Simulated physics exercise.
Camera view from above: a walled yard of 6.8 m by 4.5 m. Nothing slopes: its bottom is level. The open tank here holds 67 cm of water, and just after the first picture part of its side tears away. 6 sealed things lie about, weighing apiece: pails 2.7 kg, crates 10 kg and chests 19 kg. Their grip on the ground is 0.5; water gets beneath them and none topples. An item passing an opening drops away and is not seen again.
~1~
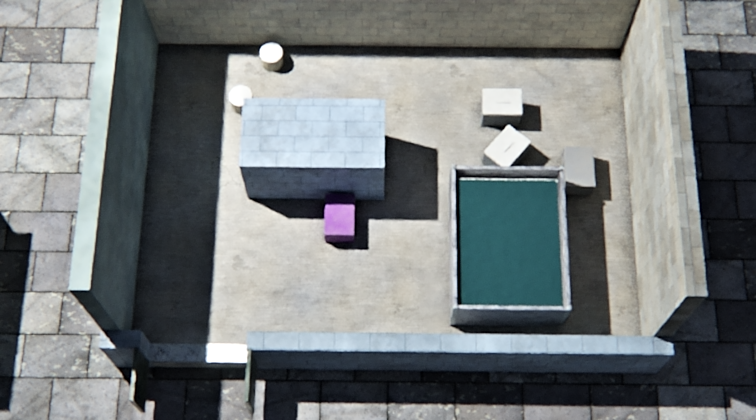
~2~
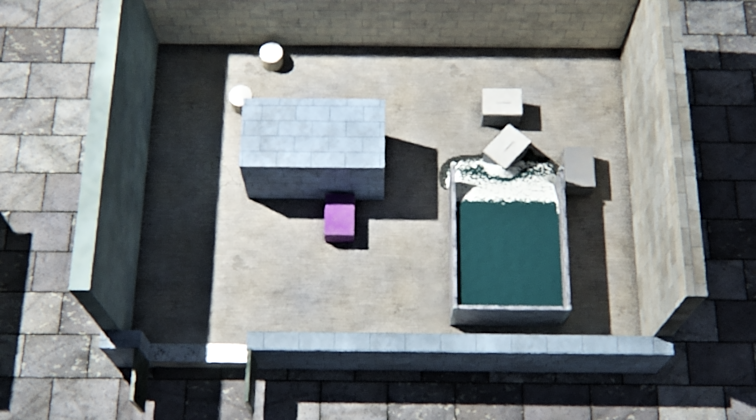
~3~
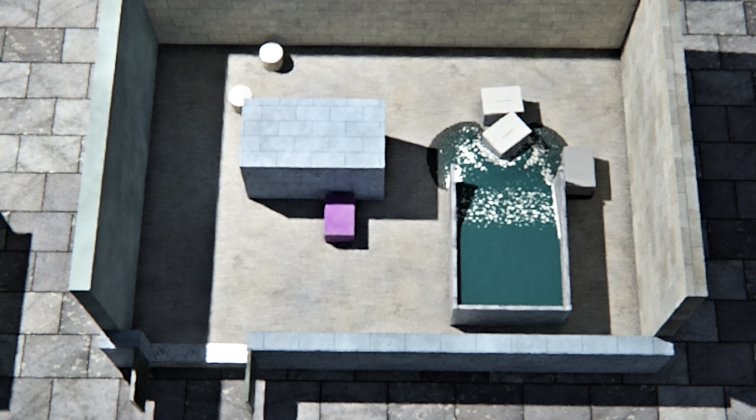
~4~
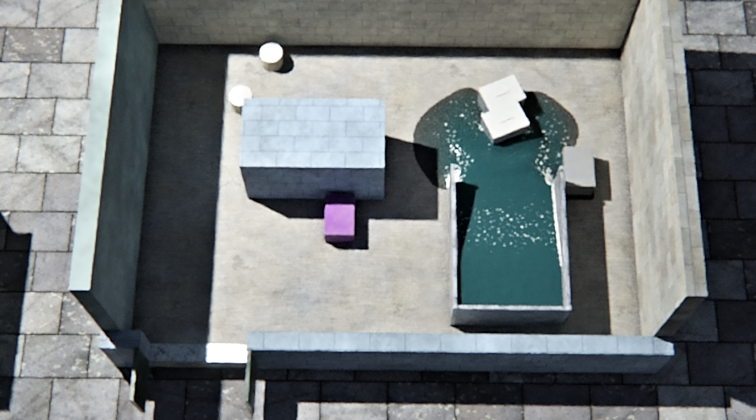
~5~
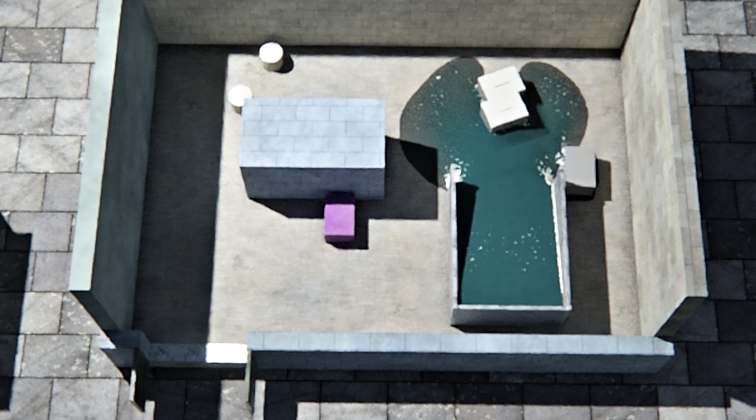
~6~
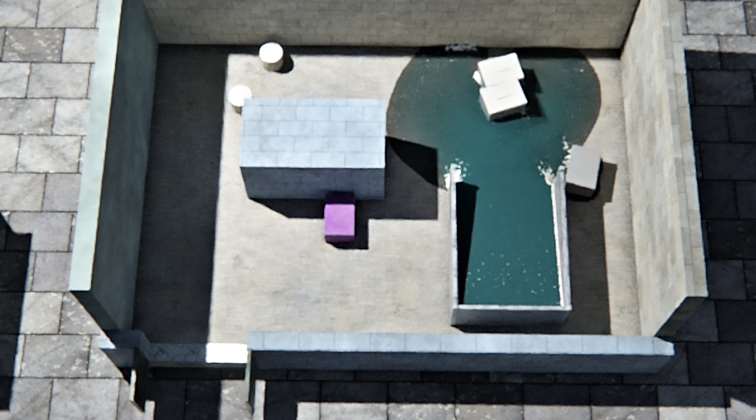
Water pours from the broken far side of an open tank in a walled yard and spreads across the floor toward the back wall, pushing two pale boxes together and then nudging a grey one, while a purple crate stays still.
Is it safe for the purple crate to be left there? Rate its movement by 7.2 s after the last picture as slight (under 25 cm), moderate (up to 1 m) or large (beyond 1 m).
Slight.
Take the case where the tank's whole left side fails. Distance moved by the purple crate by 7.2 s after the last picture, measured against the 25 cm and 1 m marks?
From there, the purple crate gets swept far.
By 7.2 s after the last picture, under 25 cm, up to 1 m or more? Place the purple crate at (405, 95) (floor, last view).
By that time it is swept a long way.
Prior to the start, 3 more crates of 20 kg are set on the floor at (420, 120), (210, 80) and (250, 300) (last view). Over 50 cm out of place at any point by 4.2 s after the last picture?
Lab note - in order: Above threshold / above threshold / below threshold.
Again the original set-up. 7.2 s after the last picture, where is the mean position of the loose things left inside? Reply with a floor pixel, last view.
Mean position approx. (406, 178).
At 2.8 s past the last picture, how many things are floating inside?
At that instant the tally stands at 4.
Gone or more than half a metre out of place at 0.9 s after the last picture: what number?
By then 2.
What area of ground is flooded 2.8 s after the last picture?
I'd put it close to 19 m2.
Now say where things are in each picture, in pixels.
The purple crate at (340, 214) rests on the ground; water covers 2.6 m2; 0 of 6 have shifted, in the first picture.
The purple crate at (340, 214) rests on the ground; water covers 3.3 m2; 0 of 6 have shifted, in the second picture.
The purple crate at (340, 214), on the bottom; 4.1 m2 under water; 1 of 6 have shifted, in the third picture.
The purple crate at (340, 214) rests on the ground; 5.3 m2 under water; 2 of 6 have shifted, in the fourth picture.
The purple crate at (340, 214) rests on the ground; water covers 6.7 m2; 2 of 6 have shifted, in the fifth picture.
The purple crate at (340, 214) rests on the ground; water covers 8.1 m2; 3 of 6 have shifted, in the sixth picture.
Then, 0.9 s after the last picture the purple crate is near (340, 214), 0.0 m from its start, aground; 0 of 6 are out; 2 afloat.
Then, 2.8 s after the last picture the purple crate is near (340, 214), 0.0 m from its start, aground; 0 of 6 are out; 4 afloat.
Then, 4.8 s after the last picture the purple crate is near (340, 214), 0.0 m from its start, aground; 0 of 6 are out; 1 afloat.
Then, 7.2 s after the last picture the purple crate is near (340, 214), 0.0 m from its start, aground; 2 of 6 are out; 1 afloat.
